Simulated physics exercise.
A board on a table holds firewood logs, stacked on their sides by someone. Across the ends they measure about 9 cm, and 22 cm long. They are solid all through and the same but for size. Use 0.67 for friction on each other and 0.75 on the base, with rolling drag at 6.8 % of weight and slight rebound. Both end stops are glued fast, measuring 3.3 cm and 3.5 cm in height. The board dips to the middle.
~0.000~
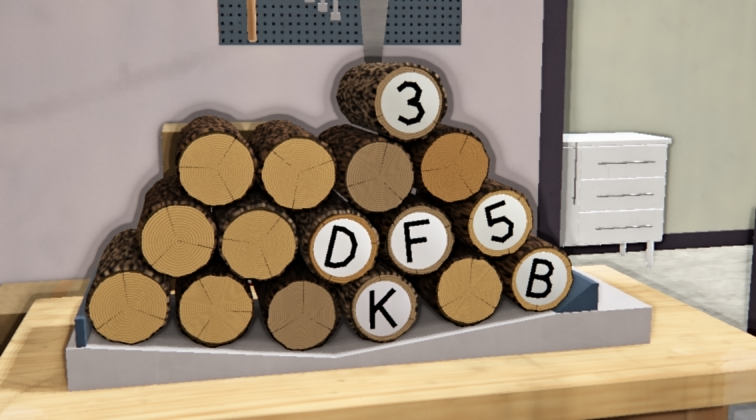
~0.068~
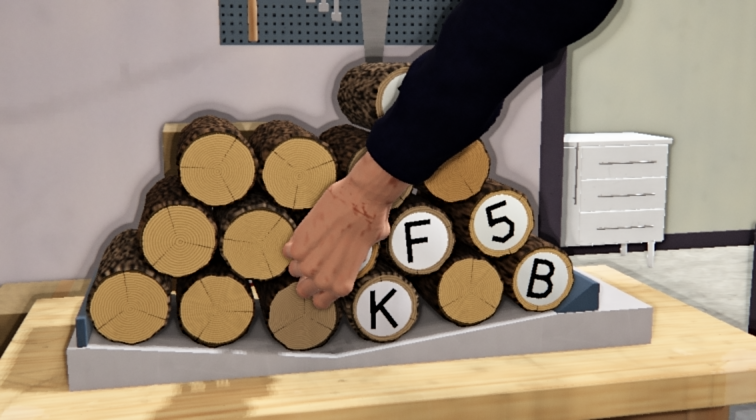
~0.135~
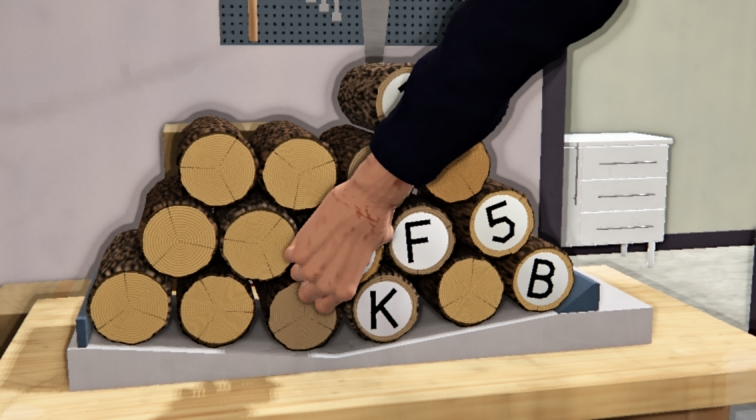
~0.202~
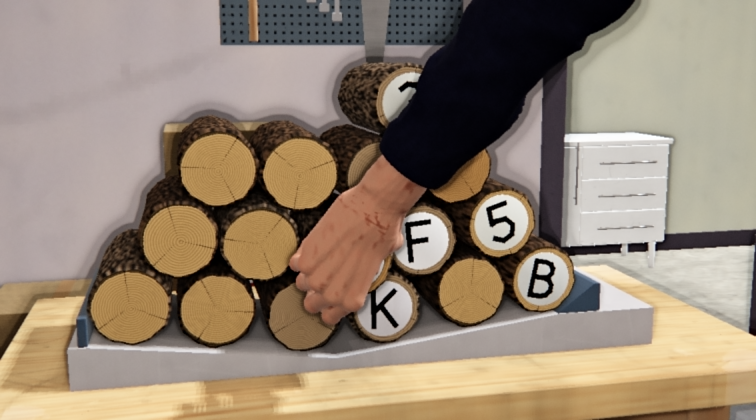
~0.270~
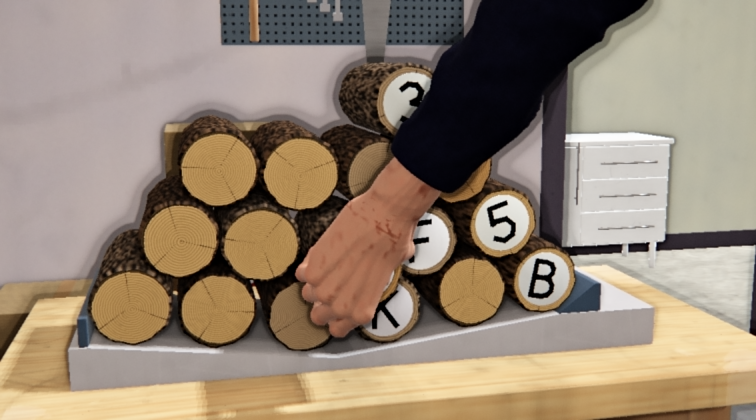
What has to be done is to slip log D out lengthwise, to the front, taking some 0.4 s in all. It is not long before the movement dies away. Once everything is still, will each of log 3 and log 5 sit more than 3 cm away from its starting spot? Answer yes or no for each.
No. 3: No, 5: No.
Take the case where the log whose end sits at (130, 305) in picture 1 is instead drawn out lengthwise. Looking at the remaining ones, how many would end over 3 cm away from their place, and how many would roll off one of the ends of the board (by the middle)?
First count 2, second count 0.
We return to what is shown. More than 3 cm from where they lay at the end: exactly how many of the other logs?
0.
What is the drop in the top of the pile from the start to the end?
Some 0 cm lower.
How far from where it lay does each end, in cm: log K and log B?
Log K: 0, log B: 0.
By 0.56 s, 0 now displaced over 3 cm; no. 3 in place; no. 5 in place.
By 0.64 s, 0 now displaced over 3 cm; no. 3 in place; no. 5 in place.
All still by 0.9 s, 0 moved over 3 cm; not one off the ends of the board; no. 3 in place; no. 5 in place; top of the pile 35 cm high, from 35 cm.
